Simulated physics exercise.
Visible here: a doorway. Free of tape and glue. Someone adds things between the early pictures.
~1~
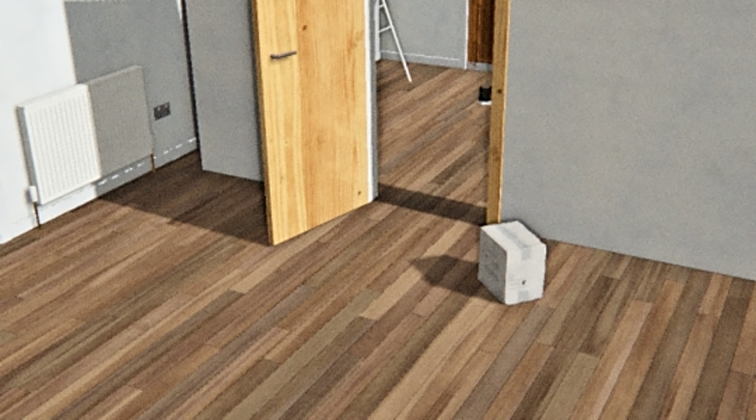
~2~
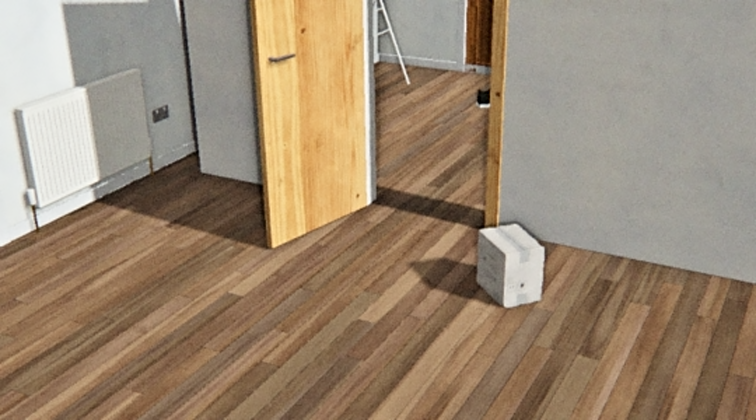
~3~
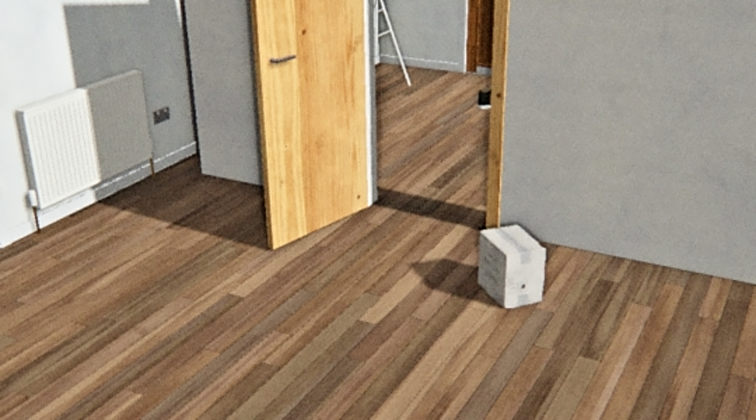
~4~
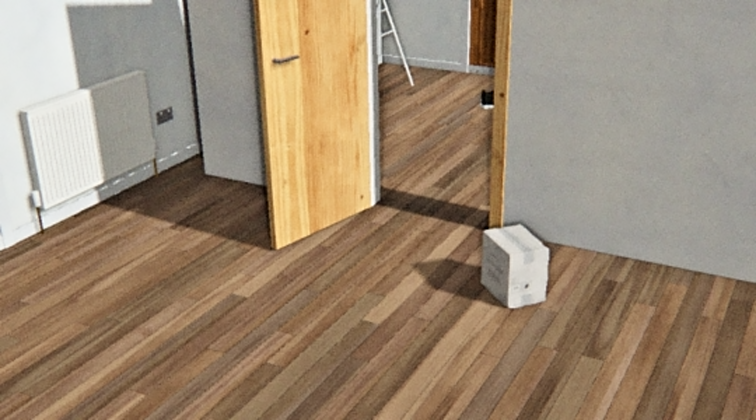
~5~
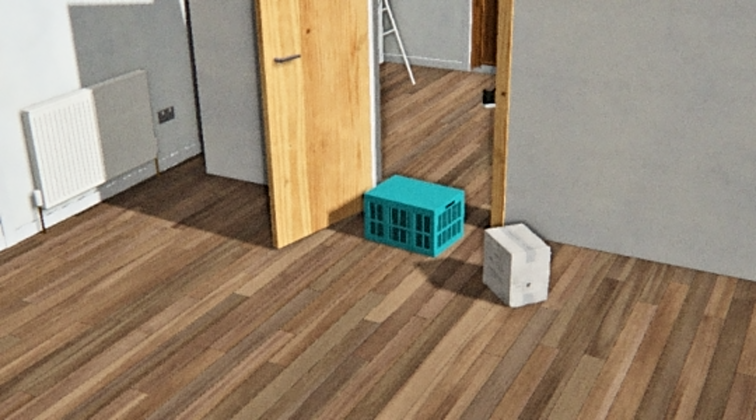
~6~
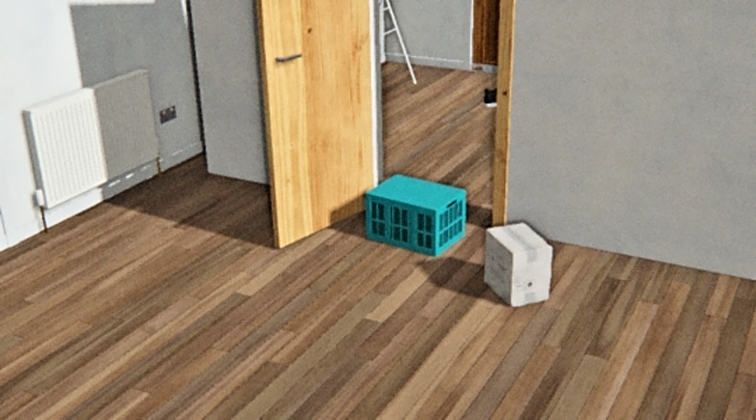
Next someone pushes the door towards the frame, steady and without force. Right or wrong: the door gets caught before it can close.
Right.
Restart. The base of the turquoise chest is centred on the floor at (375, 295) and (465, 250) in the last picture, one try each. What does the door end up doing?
The first time the door finishes its swing, the second time it is obstructed.
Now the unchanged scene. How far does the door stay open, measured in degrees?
Some 65°.
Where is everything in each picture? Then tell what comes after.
In the first frame, door wide open and still; white box (511, 262).
In the second frame, door wide open and still; white box (510, 265).
In the third frame, door wide open and still; white box (511, 266).
In the fourth frame, door wide open and still; white box (514, 266).
In the fifth frame, door wide open and still; white box (516, 265).
In the sixth frame, door wide open and still; turquoise chest (416, 214); white box (517, 264).
Then, 0.50 s past the last view, door at 97°.
Then, 0.80 s past the last view, door at 88°.
Then, 1.10 s past the last view, door at 78°.
Then, 1.30 s past the last view, door at 71°.
Finally, door at 67°; both still in place. Final places as the last picture's camera would see them, turquoise chest near (417, 214).
